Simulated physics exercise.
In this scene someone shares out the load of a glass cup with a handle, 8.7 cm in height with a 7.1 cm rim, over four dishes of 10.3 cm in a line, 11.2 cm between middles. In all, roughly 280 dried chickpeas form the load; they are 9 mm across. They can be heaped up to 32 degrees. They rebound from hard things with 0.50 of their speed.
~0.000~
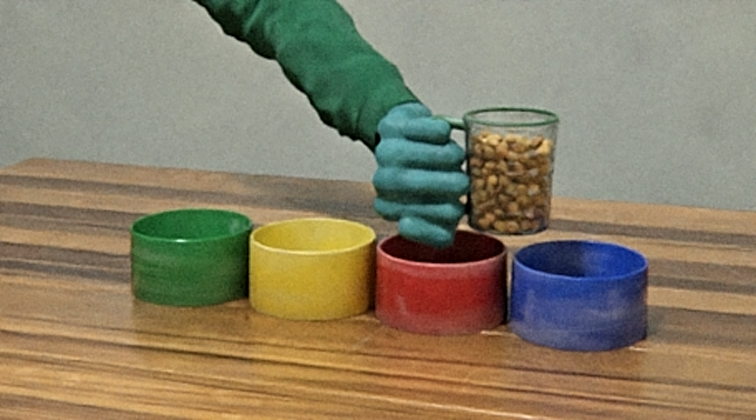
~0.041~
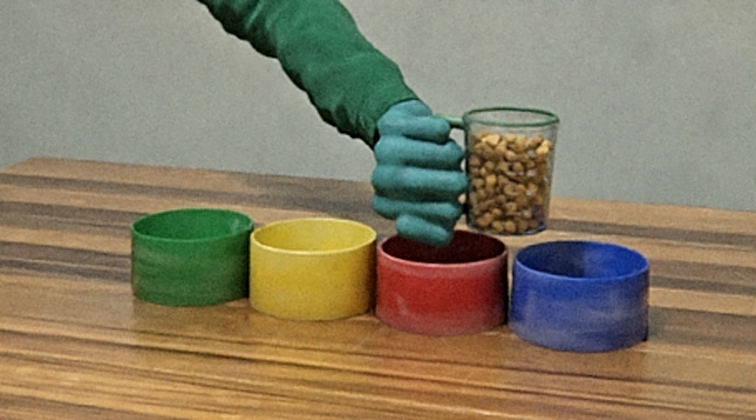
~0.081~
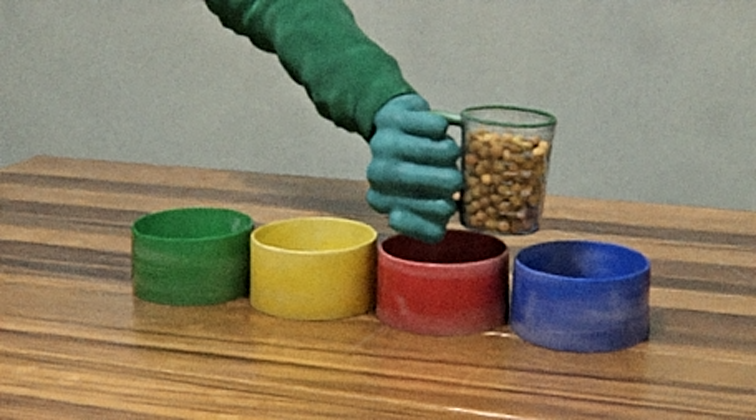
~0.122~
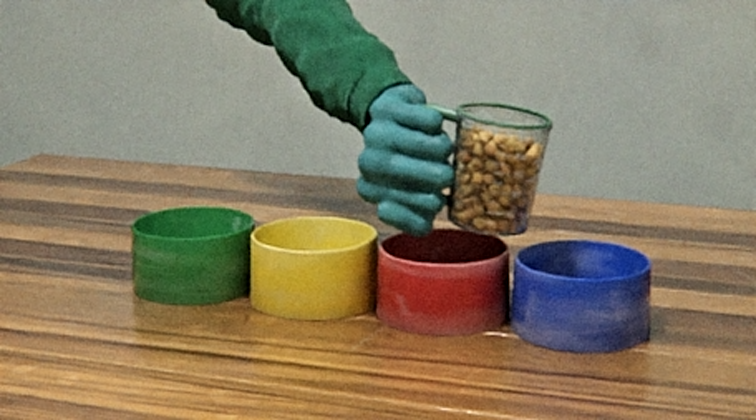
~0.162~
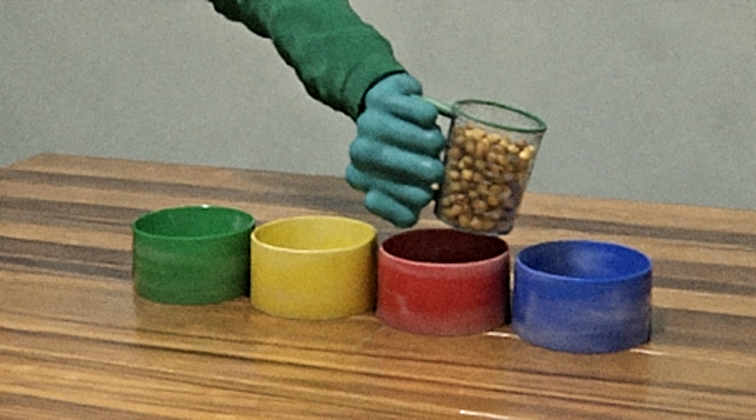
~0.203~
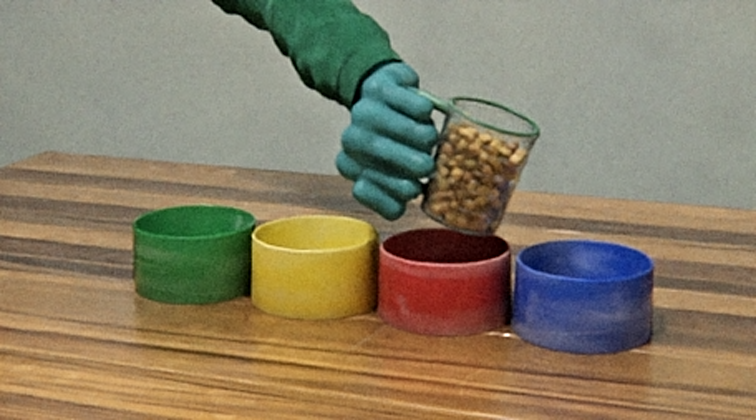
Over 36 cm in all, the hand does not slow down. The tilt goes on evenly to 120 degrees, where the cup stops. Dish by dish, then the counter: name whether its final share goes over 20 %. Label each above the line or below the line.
Red: Below the line; blue: Below the line; green: Below the line; yellow: Above the line; counter: Below the line.
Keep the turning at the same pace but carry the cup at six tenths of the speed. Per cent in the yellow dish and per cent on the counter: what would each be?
Shares: Yellow 10, counter 10.
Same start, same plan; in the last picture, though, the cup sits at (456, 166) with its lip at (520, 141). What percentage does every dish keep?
Per cent kept: Red 0, blue 0, green 40, yellow 50.
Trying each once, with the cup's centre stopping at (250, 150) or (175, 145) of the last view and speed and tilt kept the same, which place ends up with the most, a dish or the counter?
First try: Yellow; second try: Yellow.
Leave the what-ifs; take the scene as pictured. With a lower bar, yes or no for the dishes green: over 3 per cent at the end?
Green: True.
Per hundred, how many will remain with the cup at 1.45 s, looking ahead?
0 per cent.
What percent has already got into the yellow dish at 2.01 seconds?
Roughly 85 in a hundred.
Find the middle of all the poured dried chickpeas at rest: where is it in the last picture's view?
I'd put it at about (306, 276).
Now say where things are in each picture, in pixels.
The first frame shows cup at (510, 171), tilt 0 degrees, lip at (556, 119), moved 0.0 cm; middle of the pieces at (508, 180); blue dish at (580, 259); red dish at (442, 247); yellow dish at (313, 236); green dish at (192, 225).
The second frame shows cup at (509, 171), tilt 1 degrees, lip at (556, 120), moved 0.1 cm; middle of the pieces at (507, 180).
The third frame shows cup at (504, 170), tilt 3 degrees, lip at (554, 122), moved 0.6 cm; middle of the pieces at (502, 180).
The fourth frame shows cup at (496, 169), tilt 8 degrees, lip at (549, 125), moved 1.3 cm; middle of the pieces at (493, 178).
The fifth frame shows cup at (486, 168), tilt 13 degrees, lip at (543, 129), moved 2.1 cm; middle of the pieces at (483, 177).
The sixth frame shows cup at (476, 167), tilt 18 degrees, lip at (537, 133), moved 3.0 cm; middle of the pieces at (472, 176); blue dish at (584, 260); red dish at (445, 246); yellow dish at (316, 234); green dish at (195, 222). Its pace works out near 125 degrees a second; the hand travels 21 cm a second.
After 0.95 s, tilt 113 degrees; cup holds 85 %, red 5 %, yellow 10 %.
After 1.45 s, tilt 120 degrees; cup holds 0 %, red 5 %, green 10 %, yellow 85 %.
After 2.01 s, tilt 120 degrees; cup holds 0 %, red 5 %, green 10 %, yellow 85 %.
By 2.3 s all is still; red 5 %, blue 0 %, green 10 %, yellow 85 %, counter 5 %.
